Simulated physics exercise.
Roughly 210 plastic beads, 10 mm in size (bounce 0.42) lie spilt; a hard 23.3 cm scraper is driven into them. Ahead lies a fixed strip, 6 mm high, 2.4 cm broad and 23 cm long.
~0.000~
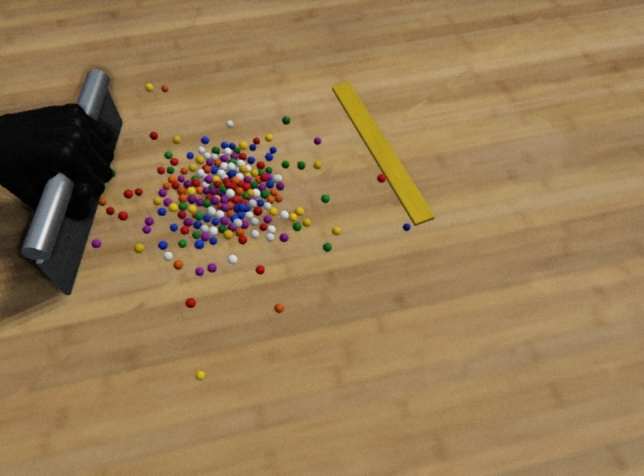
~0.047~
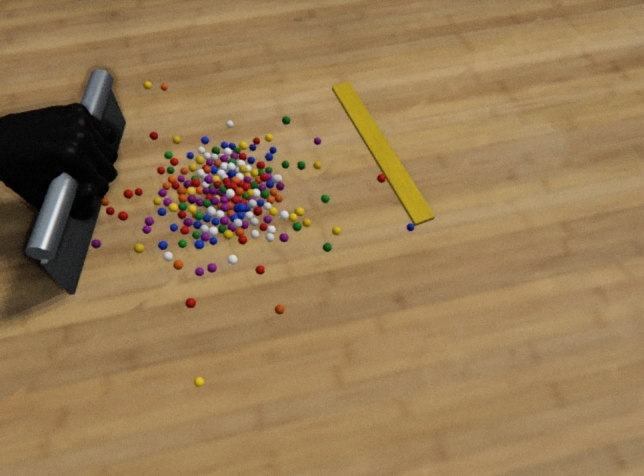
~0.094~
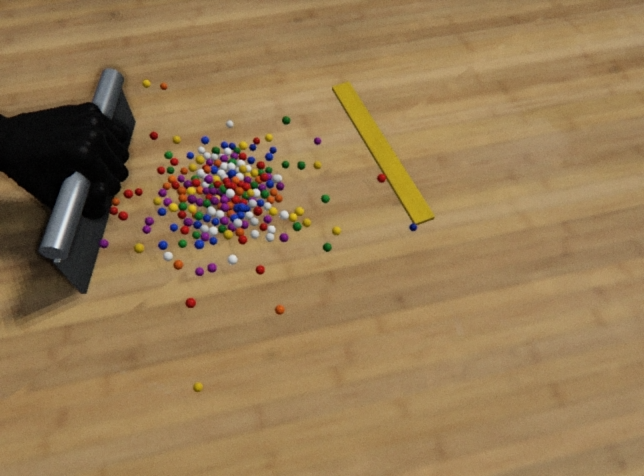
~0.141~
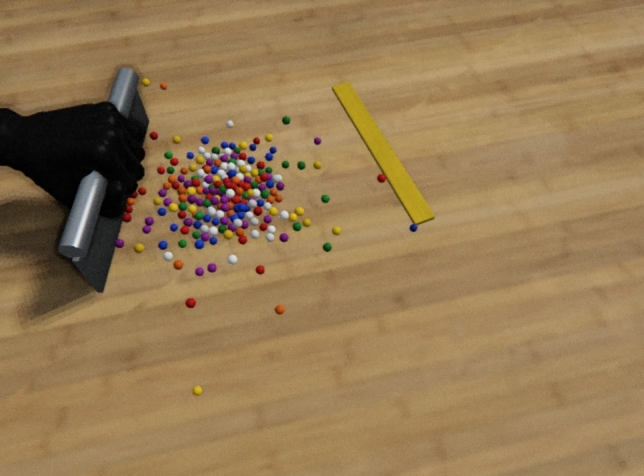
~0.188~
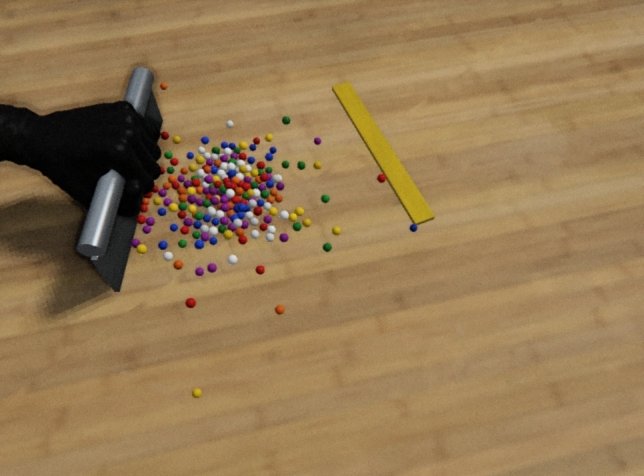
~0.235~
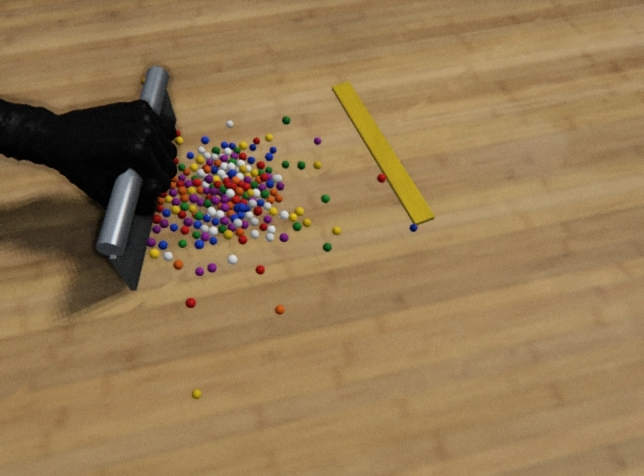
On a wooden surface, a black-gloved hand pushing a scraper rightward into scattered colourful beads, gathering those along the left edge.
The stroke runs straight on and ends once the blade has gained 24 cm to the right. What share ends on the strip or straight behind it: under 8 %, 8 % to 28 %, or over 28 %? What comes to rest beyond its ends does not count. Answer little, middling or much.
On or straight behind the strip: Little.
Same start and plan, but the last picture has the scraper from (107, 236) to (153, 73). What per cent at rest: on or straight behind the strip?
Over 0.
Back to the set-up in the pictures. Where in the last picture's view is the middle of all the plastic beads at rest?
Around (359, 200).
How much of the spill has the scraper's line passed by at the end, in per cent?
About 5 per cent.
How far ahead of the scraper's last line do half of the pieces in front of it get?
About 4 cm.
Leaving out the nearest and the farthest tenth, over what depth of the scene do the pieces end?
Some 22 cm.
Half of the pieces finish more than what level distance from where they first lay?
Some 14 cm.
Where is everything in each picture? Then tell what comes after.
In the first picture, scraper from (46, 266) to (105, 92); moved 0.0 cm; pieces shifted so far, 0; middle of the spill at (224, 189); strip at (379, 146).
In the second picture, scraper from (50, 266) to (109, 92); moved 0.4 cm; pieces shifted so far, 3; middle of the spill at (224, 189).
In the third picture, scraper from (63, 265) to (119, 92); moved 1.6 cm; pieces shifted so far, 7; middle of the spill at (224, 189).
In the fourth picture, scraper from (81, 264) to (134, 91); moved 3.2 cm; pieces shifted so far, 10; middle of the spill at (228, 185).
In the fifth picture, scraper from (99, 263) to (148, 90); moved 4.9 cm; pieces shifted so far, 12; middle of the spill at (228, 185).
In the sixth picture, scraper from (118, 261) to (163, 89); moved 6.5 cm; pieces shifted so far, 25; middle of the spill at (228, 185); strip at (379, 146). Its speed is about 0.35 m/s, heading 9 degrees towards the viewer.
After 0.50 s, scraper 16 cm from its start, spill 19 cm wide; elsewhere 100 %.
Then, at 0.77 s, scraper 25 cm from its start, spill 24 cm wide; elsewhere 100 %.
Then, at 1.00 s, scraper 25 cm from its start, spill 26 cm wide; elsewhere 100 %.
In the end, at 1.4 s, on or straight behind the strip 0 %, elsewhere 100 %.
